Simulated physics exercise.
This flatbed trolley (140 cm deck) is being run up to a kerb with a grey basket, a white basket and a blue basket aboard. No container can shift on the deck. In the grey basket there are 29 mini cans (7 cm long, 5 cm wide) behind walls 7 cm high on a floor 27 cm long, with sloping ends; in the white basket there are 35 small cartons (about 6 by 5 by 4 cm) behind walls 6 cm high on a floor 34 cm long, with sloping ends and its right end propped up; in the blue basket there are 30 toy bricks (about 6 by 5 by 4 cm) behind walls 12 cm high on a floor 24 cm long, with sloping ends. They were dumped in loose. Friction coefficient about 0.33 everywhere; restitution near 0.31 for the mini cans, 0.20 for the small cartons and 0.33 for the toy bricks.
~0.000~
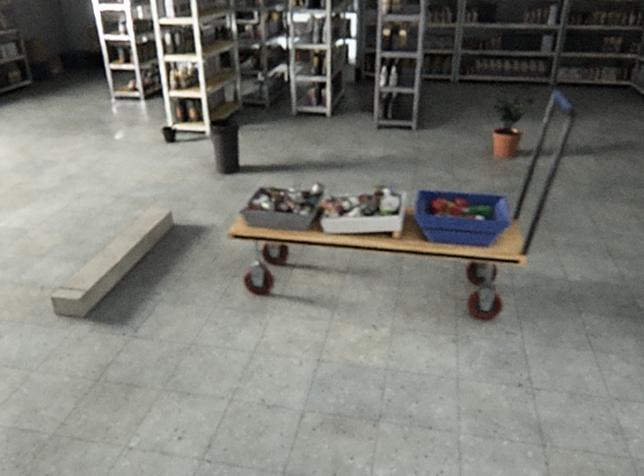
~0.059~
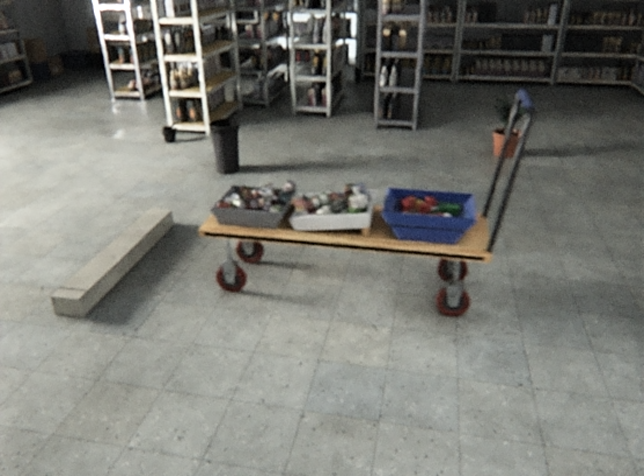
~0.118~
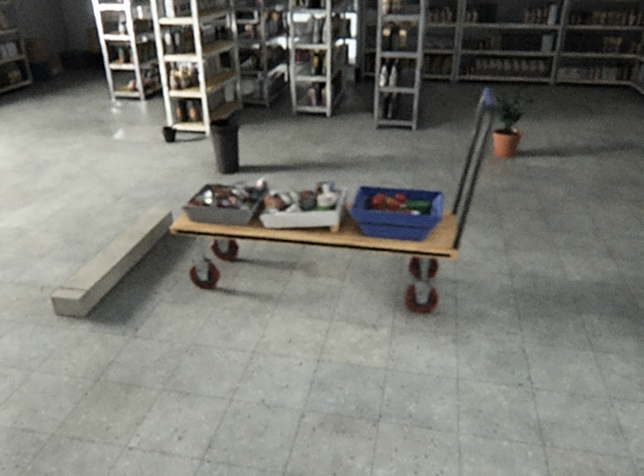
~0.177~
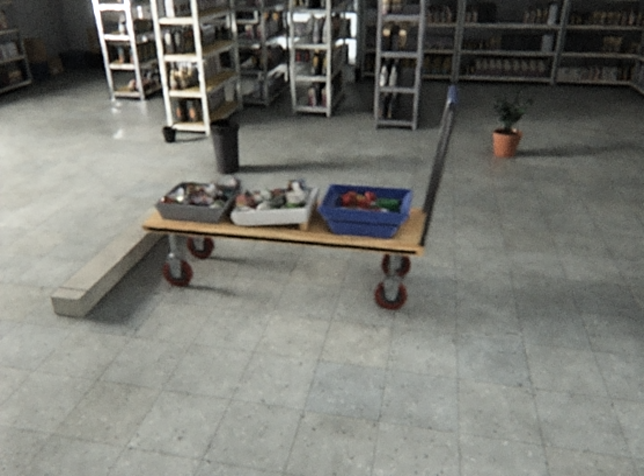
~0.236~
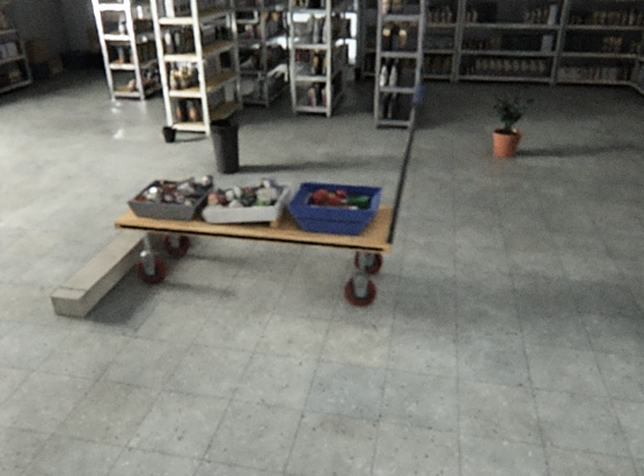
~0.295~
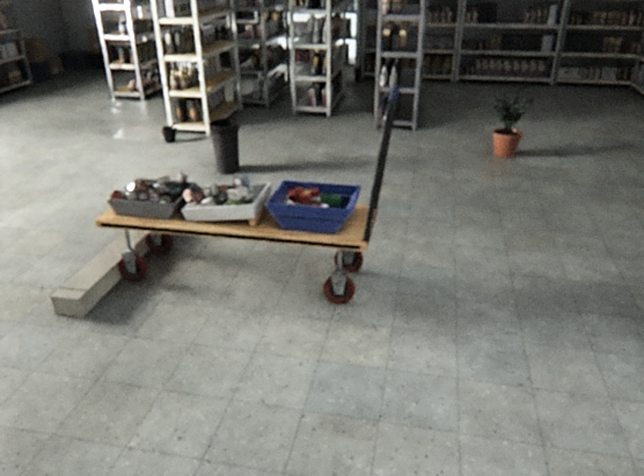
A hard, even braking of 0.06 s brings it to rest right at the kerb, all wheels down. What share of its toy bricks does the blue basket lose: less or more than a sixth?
The blue basket loses less than a sixth of its toy bricks.
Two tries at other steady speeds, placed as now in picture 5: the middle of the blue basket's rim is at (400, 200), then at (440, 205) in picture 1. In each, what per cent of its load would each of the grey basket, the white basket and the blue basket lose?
Grey basket 10 then 30, white basket 10 then 40, blue basket 0 then 0 per cent.
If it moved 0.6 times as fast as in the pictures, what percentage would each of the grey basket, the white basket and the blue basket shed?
Then grey basket 0, white basket 10, blue basket 0 per cent.
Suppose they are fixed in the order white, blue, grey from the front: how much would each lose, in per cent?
In that case grey basket 30, white basket 40, blue basket 0 per cent.
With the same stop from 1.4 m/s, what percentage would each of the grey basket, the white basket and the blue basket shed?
Then grey basket 10, white basket 10, blue basket 0 per cent.
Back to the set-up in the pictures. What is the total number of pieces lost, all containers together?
About 20.
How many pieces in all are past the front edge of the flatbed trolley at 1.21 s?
Some 8 pieces.
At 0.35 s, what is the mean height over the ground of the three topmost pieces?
Some 56 cm up.
After 0.35 s, grey basket 29 in, 0 out, white basket 32 in, 3 out and blue basket 30 in, 0 out.
After 0.47 s, grey basket 21 in, 8 out, white basket 27 in, 8 out and blue basket 29 in, 1 out.
After 0.70 s, grey basket 20 in, 9 out, white basket 24 in, 11 out and blue basket 29 in, 1 out.
When it is over (at 1.21 s), grey basket 20 in, 9 out, white basket 24 in, 11 out and blue basket 29 in, 1 out. Asked share, 1 of 30, 3 per cent.
